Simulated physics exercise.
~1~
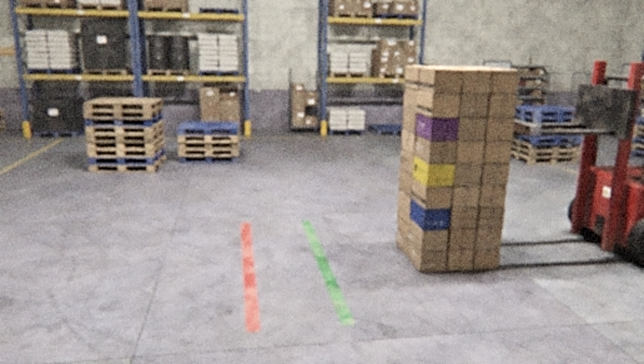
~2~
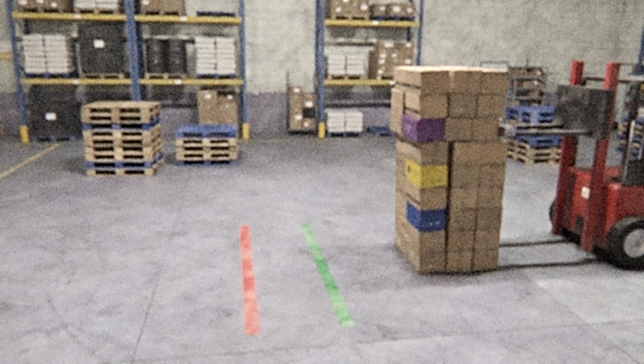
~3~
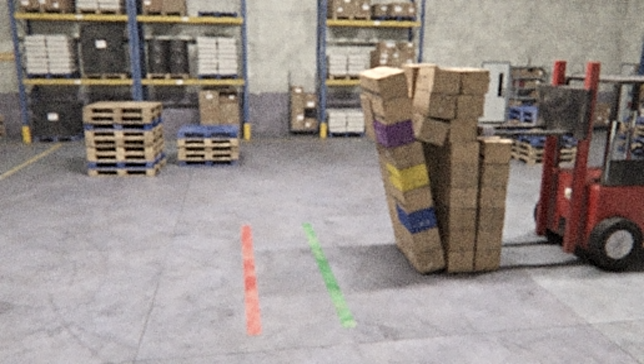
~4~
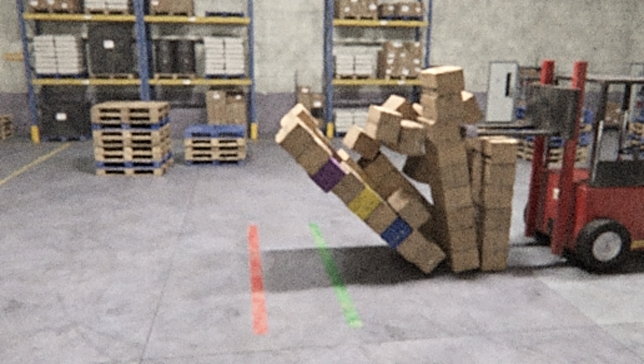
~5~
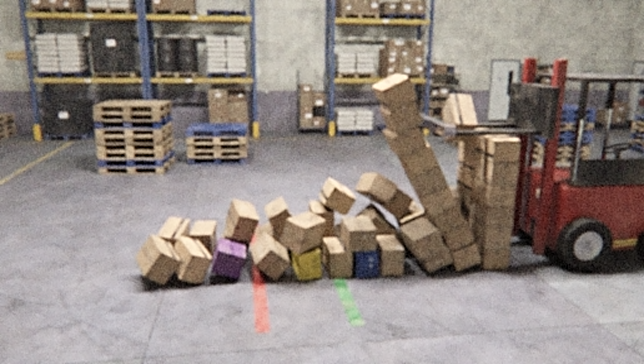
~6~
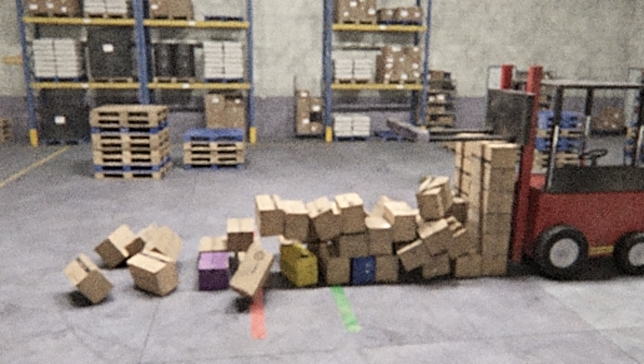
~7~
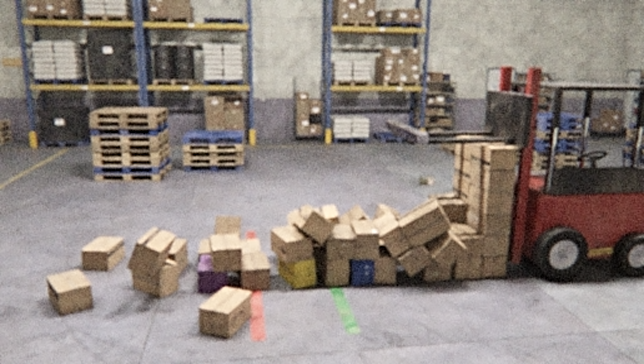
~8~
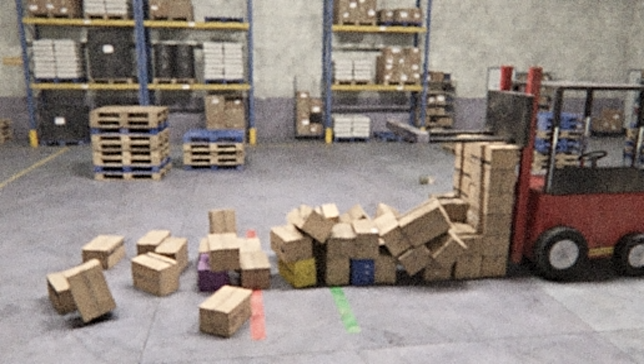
In a warehouse, a red forklift pushed a tall block of stacked cartons from the right until the front columns leaned and toppled left, spilling boxes across the green and red lines, the purple one ending just past the red, while the rear columns stayed standing.
